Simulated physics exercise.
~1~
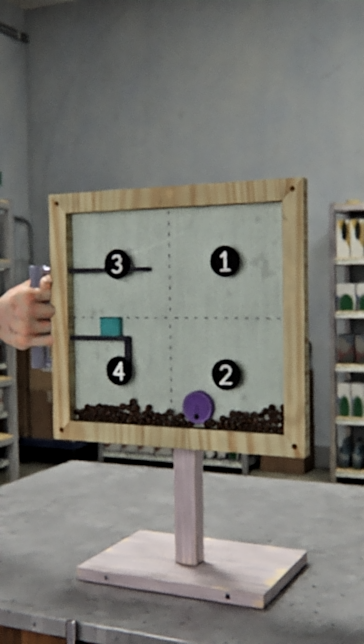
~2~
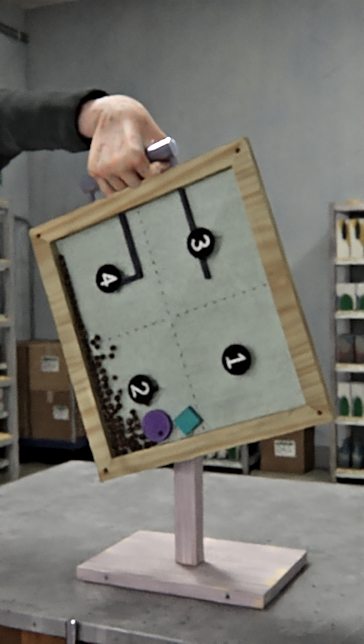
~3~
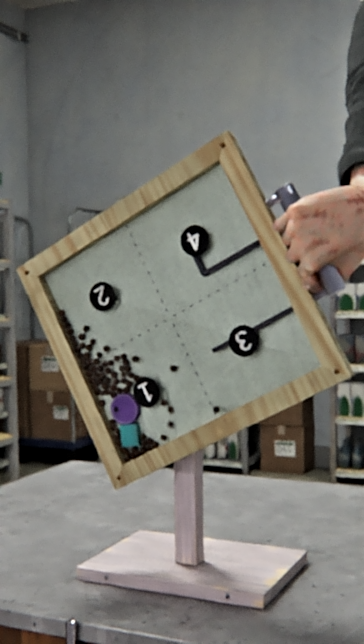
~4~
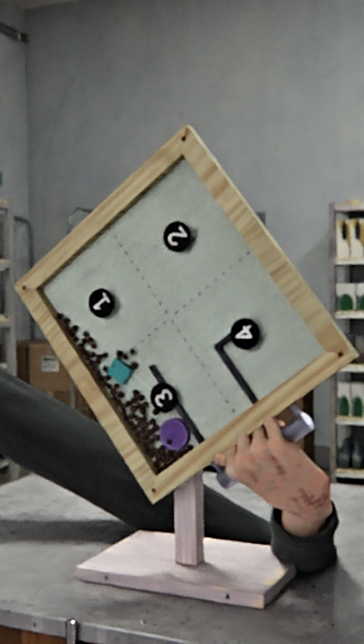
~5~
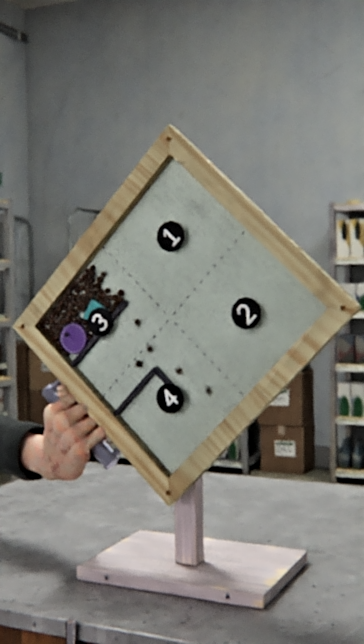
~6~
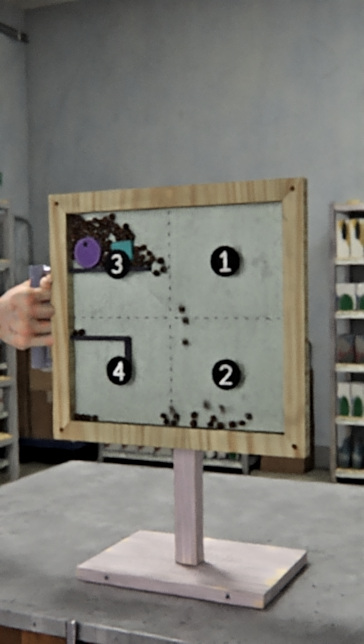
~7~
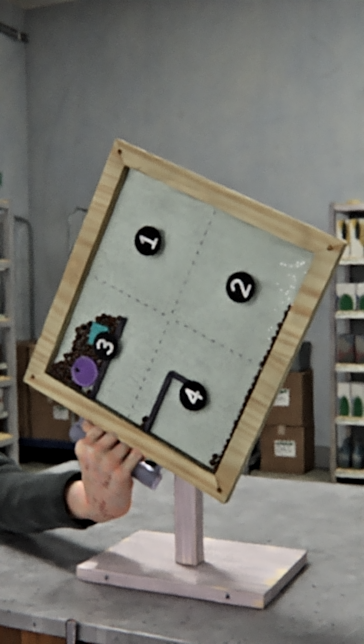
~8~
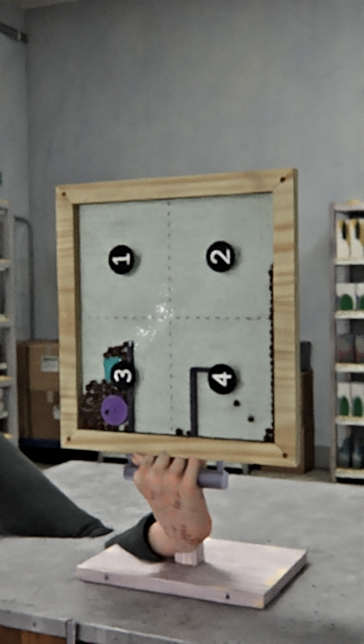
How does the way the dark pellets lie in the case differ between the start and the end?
At the start they lie in a low layer along the bottom of the case. At the end most are heaped in the lower left, in the quarter marked three, with a thin line of others along the right side.
Wooden-framed case turning clockwise by hand, then swinging partway back, leaving dark pellets, turquoise block and purple disc mostly lower left.
